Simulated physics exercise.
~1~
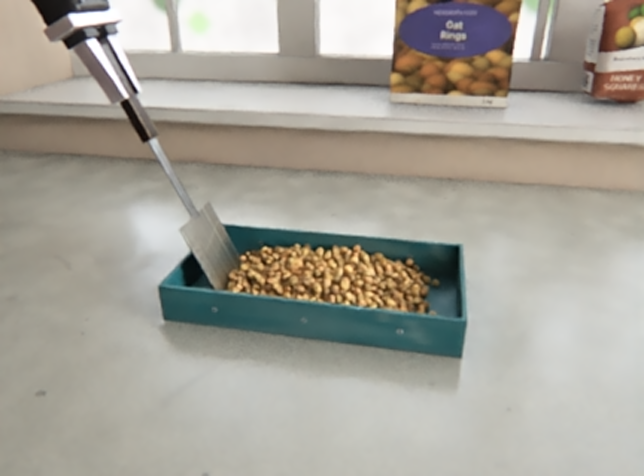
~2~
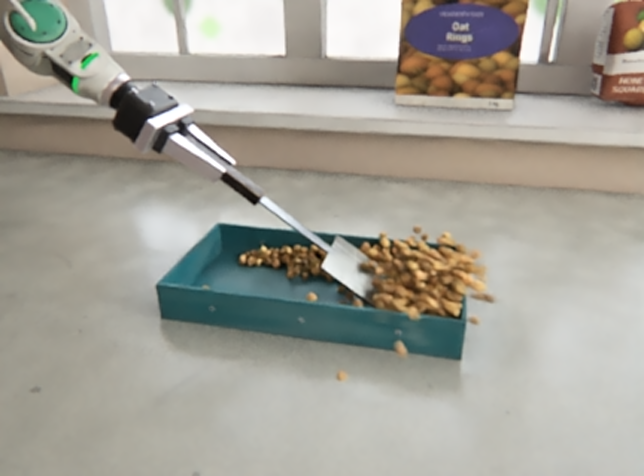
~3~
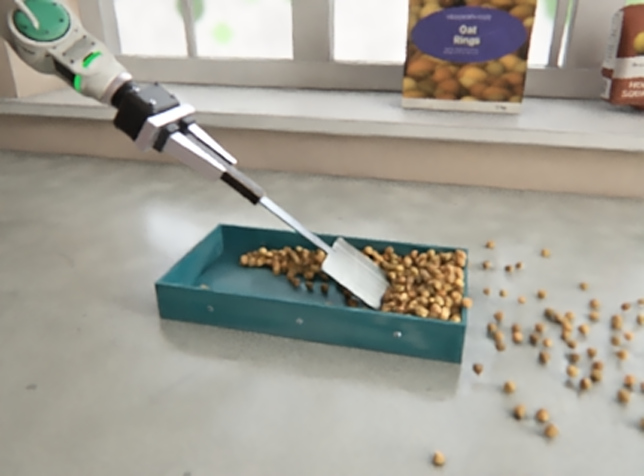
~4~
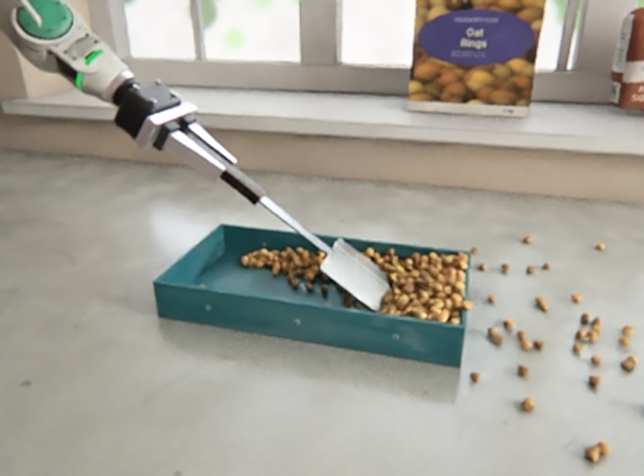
A robotic arm holding a metal spatula pushed a heap of dried chickpeas rightward along a teal tray, sending some flying over the far end, then stopped with most still piled inside and the rest scattered across the grey counter to the right.
